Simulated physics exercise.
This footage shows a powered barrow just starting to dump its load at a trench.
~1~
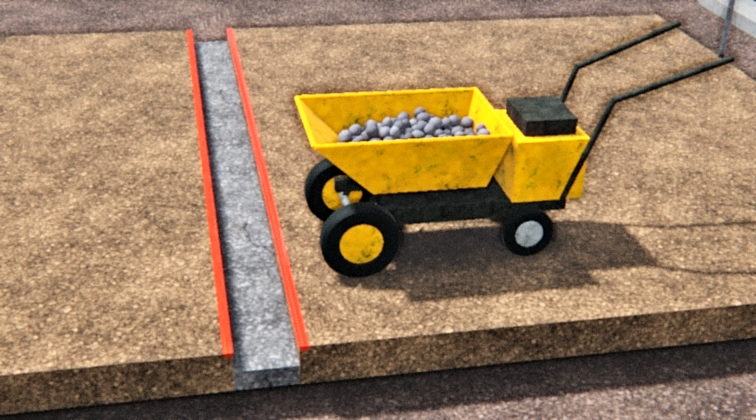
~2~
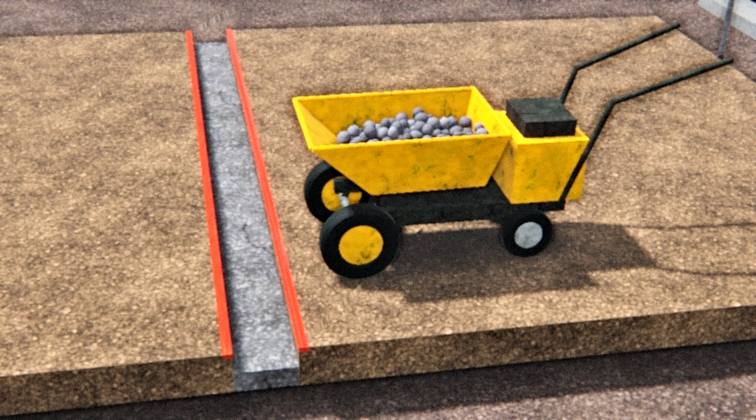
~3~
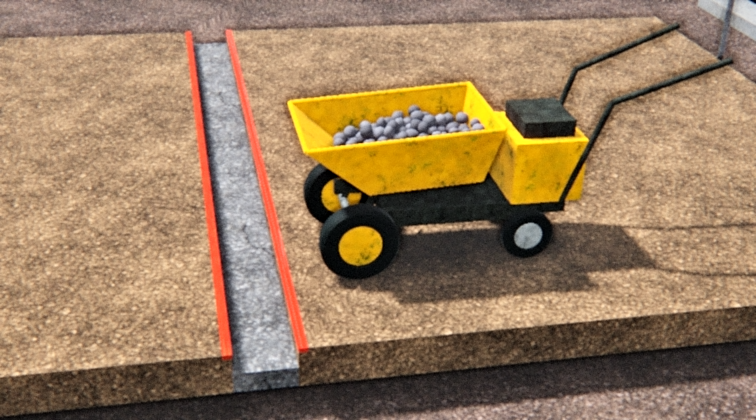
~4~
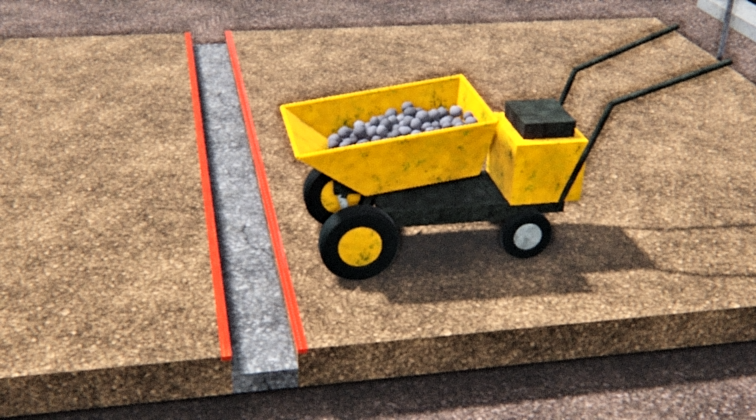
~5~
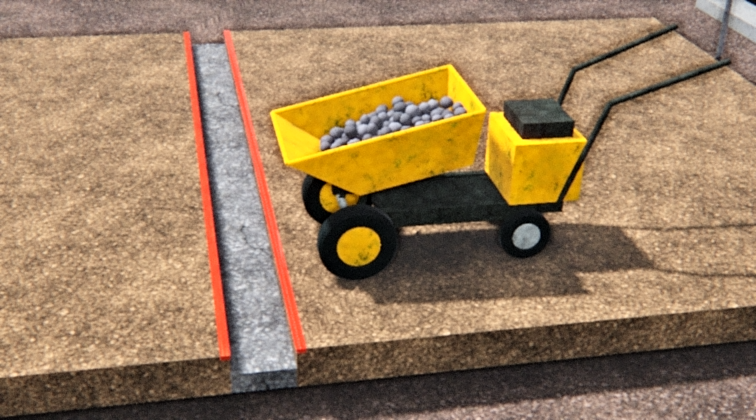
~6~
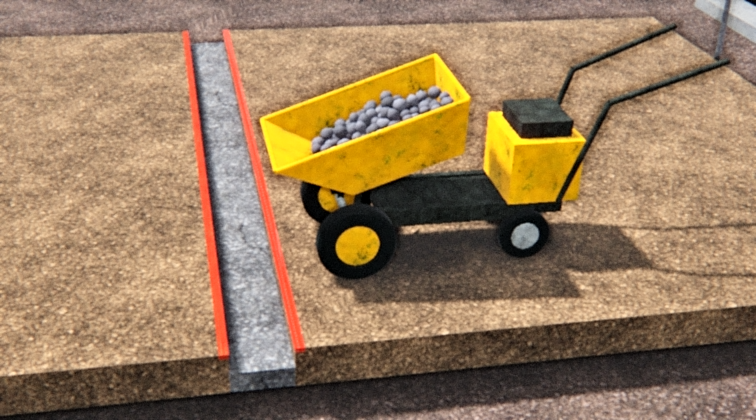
The footage shows a yellow powered barrow loaded with round grey cobbles, standing to the right of a shallow, red-edged trench. Its skip starts level, then gradually tilts toward the left, its rear rising clearly while the wheels stay still.
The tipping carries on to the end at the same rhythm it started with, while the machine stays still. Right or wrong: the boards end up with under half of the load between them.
Right, they have under half.
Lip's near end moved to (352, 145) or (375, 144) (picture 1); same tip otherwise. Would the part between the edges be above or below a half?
First attempt: Beyond half; second attempt: Beyond half.
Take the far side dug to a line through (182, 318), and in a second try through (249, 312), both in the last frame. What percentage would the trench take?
First case 70 %, second case 0 %.
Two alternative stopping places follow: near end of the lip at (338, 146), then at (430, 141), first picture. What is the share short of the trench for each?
Roughly 0 per cent at the first spot and 50 per cent at the second.
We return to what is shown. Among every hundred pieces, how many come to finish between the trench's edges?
It works out to roughly 30 percent of the load.
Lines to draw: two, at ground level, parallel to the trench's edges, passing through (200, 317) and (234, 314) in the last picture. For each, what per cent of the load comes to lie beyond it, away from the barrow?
Around 40 per cent for the first, and 70 per cent for the second.
Soon, skip tipped steeply; all in the skip.
A while on, skip tipped right over; about two thirds in the skip; a small part in or heaped over the trench; about a quarter beyond it; a stray few falling.
Towards the end, skip tipped right over; a small part in the skip; about a quarter in or heaped over the trench; about two thirds beyond it.
Finally, skip tipped right over; a small part in the skip; about a quarter in or heaped over the trench; about two thirds beyond it.
